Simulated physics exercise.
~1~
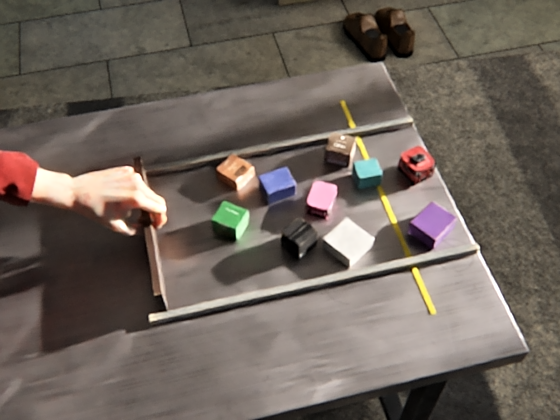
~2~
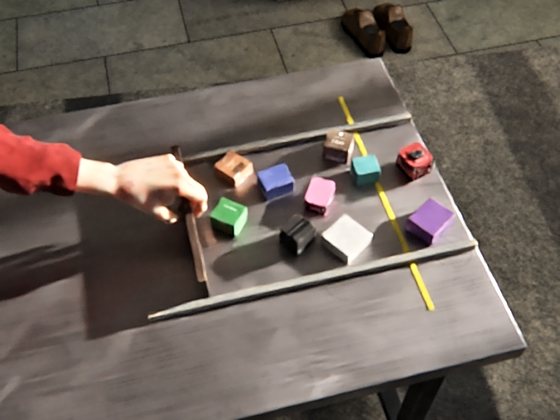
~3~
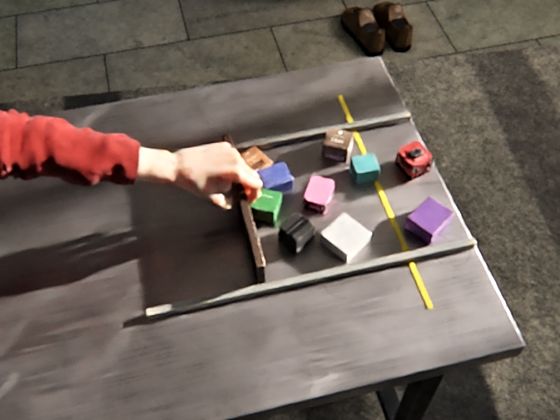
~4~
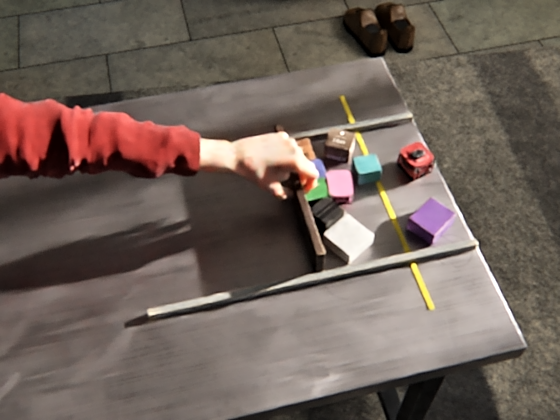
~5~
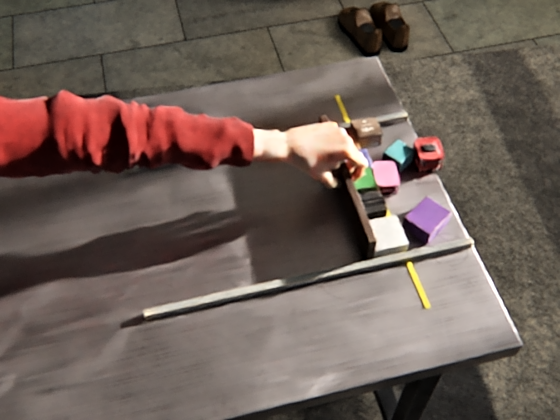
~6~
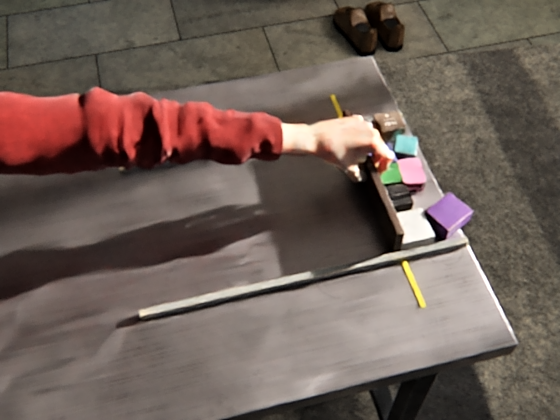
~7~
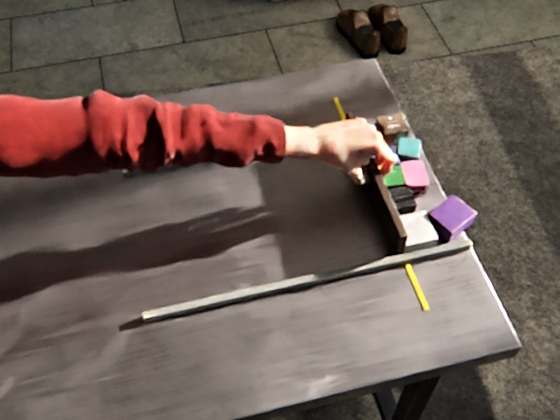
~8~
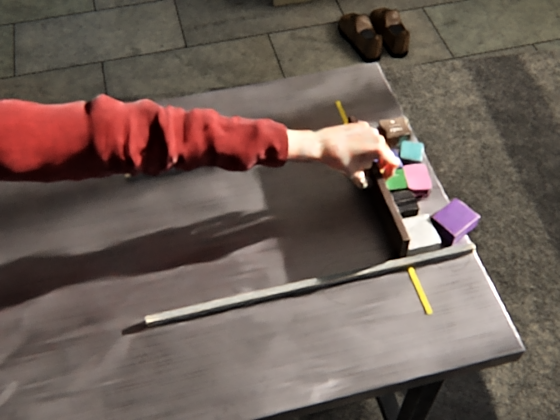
The clip opens on a dark tabletop where a hand in a red sleeve holds an upright board behind scattered colourful blocks, with a yellow tape mark near the right edge. The hand slides the board to the right between two rails, reaching the green and orange blocks first. It then gathers the blue, pink, black and white ones into a tight cluster. As the board nears the tape, the turquoise block and red case are pushed toward the edge. The red case drops out of sight, and the board stops around the tape with the purple block still on the table.
